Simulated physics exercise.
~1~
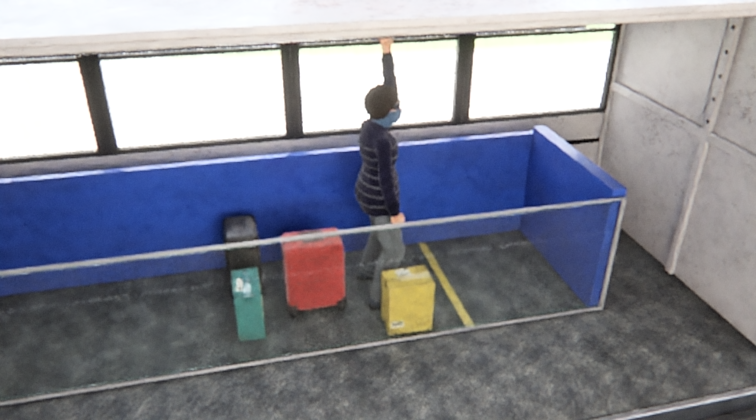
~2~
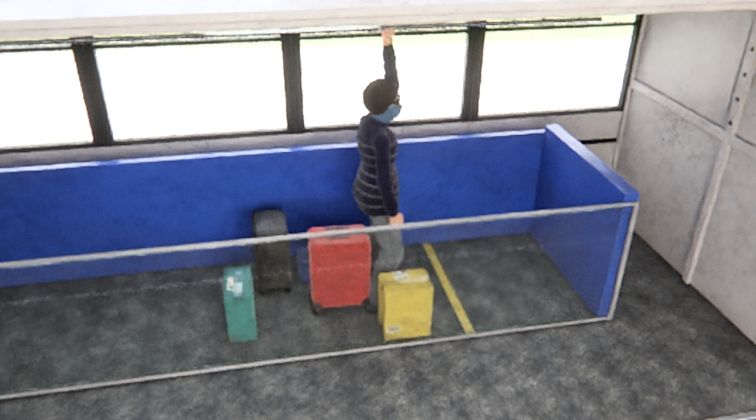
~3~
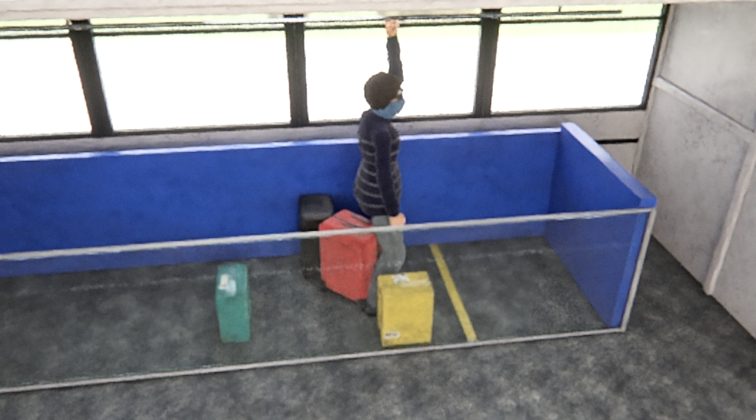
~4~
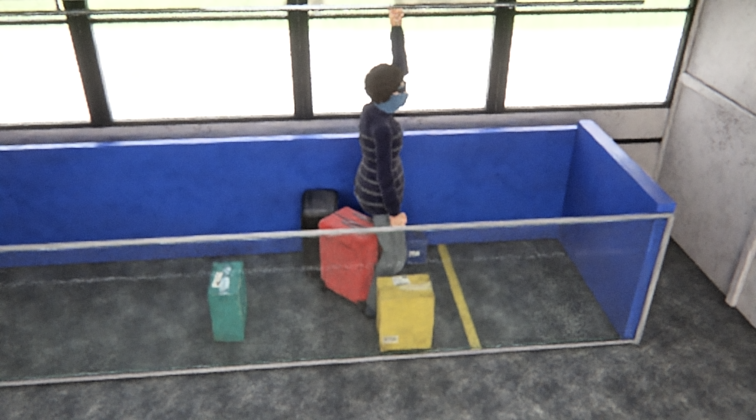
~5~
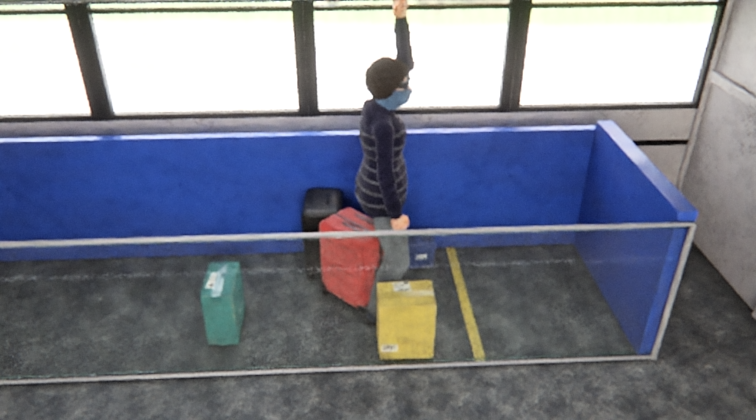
A traveller in a dark striped jacket and face mask stands with one arm raised to an overhead rail in a blue-walled, glass-fronted tram bay, seen from above through a slowly shifting view. Around the traveller are a teal carton at left, black and red wheeled cases, and a yellow pack in front, near a yellow floor line. The black and red cases roll right, and the red one turns beside the traveller's legs. A blue tub then emerges to the right behind the legs. Everything settles short of the line, the teal and yellow pieces unmoved.
